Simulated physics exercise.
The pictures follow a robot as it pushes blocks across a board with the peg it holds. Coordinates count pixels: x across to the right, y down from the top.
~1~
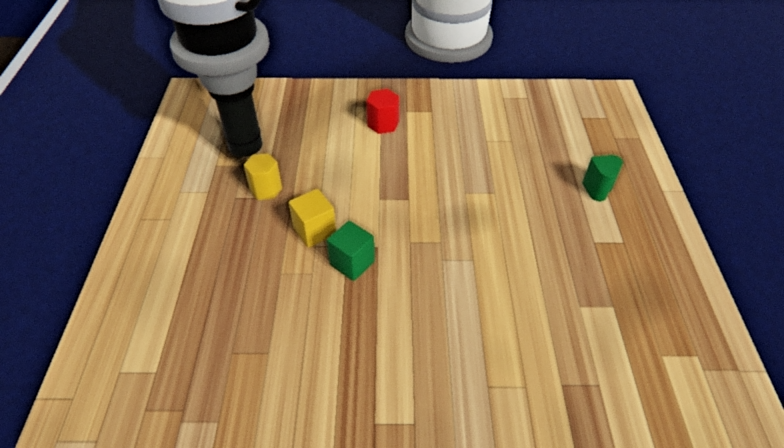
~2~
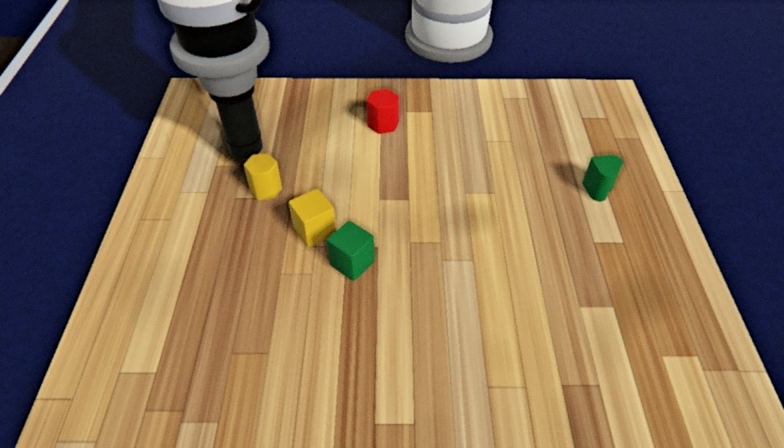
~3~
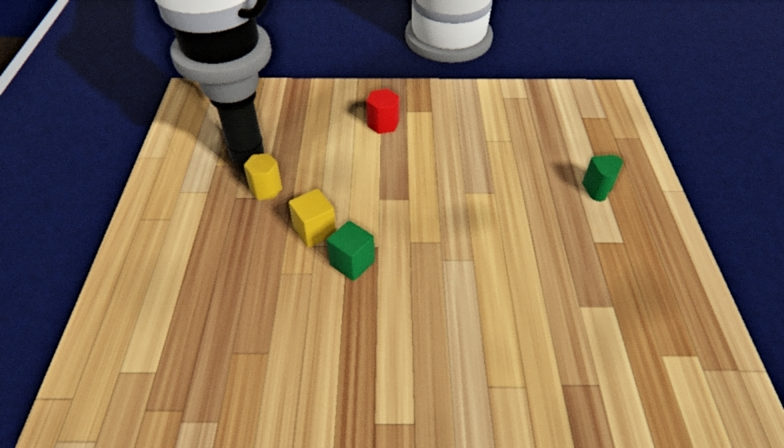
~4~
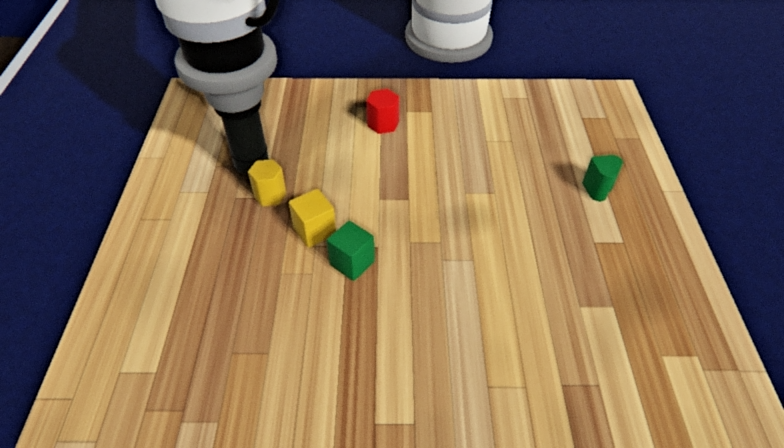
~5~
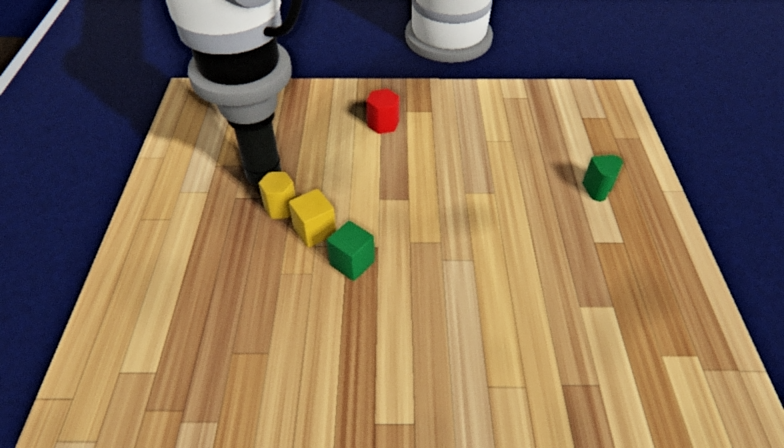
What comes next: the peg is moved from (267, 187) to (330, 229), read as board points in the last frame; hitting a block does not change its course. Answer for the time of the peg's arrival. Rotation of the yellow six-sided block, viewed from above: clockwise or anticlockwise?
Top view: Clockwise.
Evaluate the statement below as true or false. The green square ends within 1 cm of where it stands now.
Verdict: False.
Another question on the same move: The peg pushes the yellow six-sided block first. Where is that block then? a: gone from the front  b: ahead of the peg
That would be a.
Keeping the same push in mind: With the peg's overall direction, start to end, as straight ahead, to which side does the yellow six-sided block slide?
Well, taking the path from its start to its end as straight ahead, the yellow six-sided block moves to the right.
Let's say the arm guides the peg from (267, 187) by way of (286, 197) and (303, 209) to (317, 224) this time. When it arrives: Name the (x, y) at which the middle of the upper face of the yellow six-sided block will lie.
The middle of its upper face will lie at (288, 219).
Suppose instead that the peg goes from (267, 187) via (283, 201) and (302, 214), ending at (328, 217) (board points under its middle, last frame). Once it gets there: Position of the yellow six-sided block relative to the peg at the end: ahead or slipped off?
My guess is it ends up beside or behind the peg.
What follows on the original path. Halfway along, peg at (295, 195); yellow six-sided block at (290, 207), turned 55° clockwise; yellow square at (320, 218), turned 40° anticlockwise.
At the end, peg at (329, 216); yellow six-sided block at (289, 217), turned 70° clockwise; yellow square at (335, 235), turned 20° anticlockwise; green square at (364, 252).
